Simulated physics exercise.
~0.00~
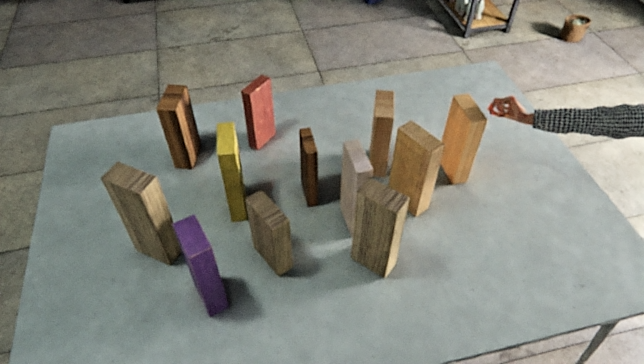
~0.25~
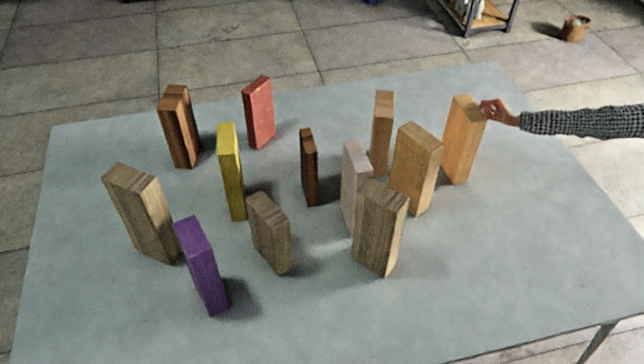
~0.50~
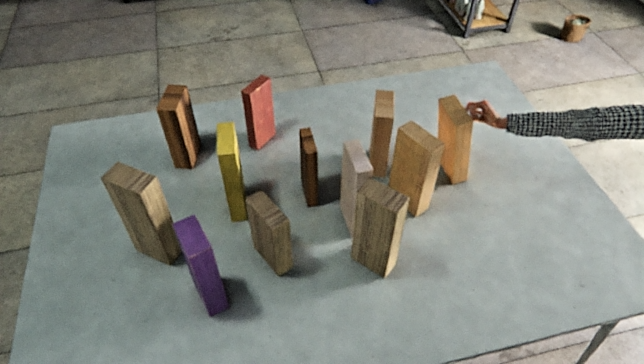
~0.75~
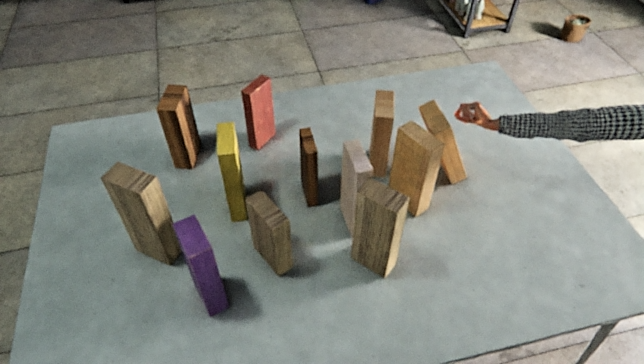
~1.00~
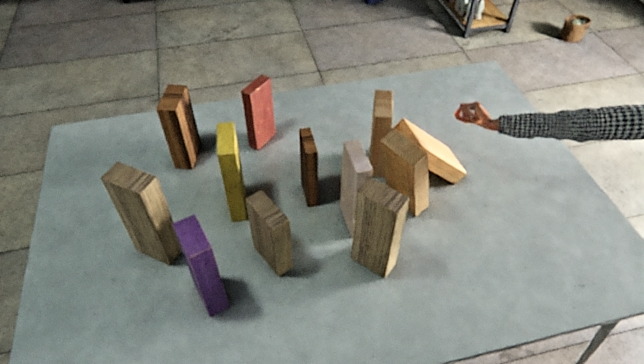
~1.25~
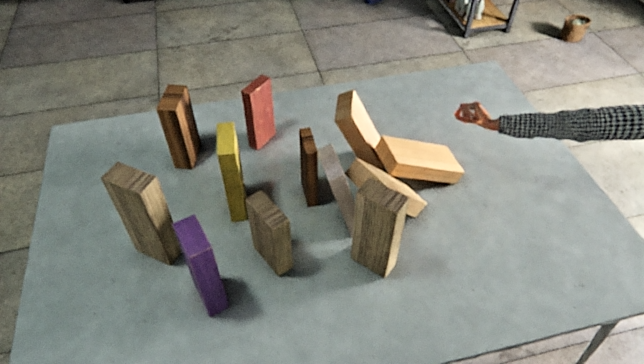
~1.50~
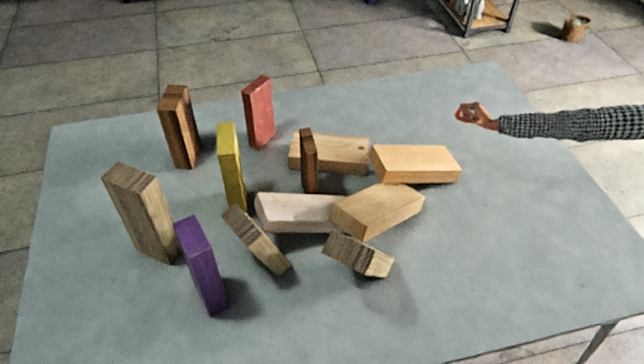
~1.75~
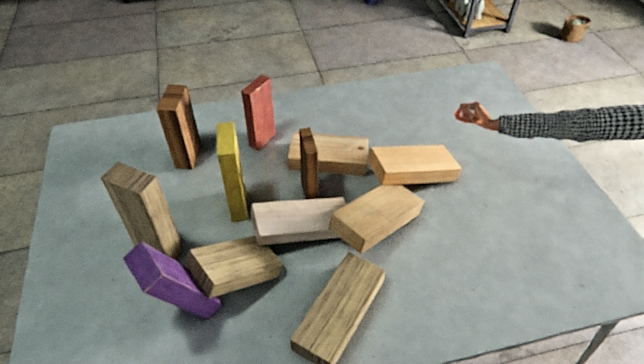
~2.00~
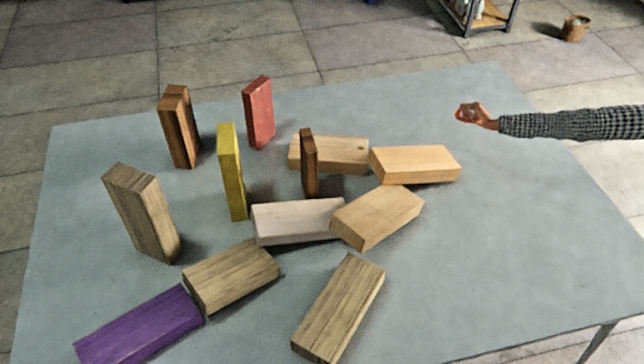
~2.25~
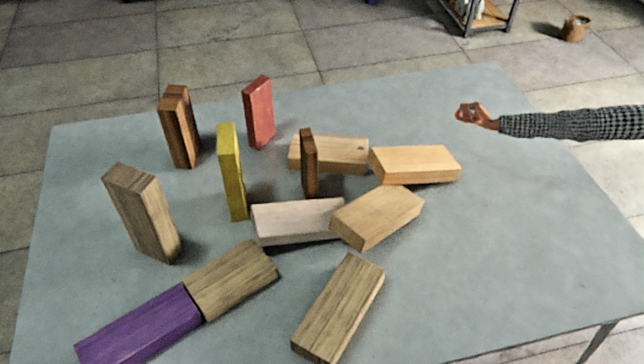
In this clip, a hand tips the rightmost of several upright wooden blocks on a table, and it topples leftward, setting off a spreading chain of falls that finally knocks down the purple block, while the yellow, red and a few brown blocks stay standing.
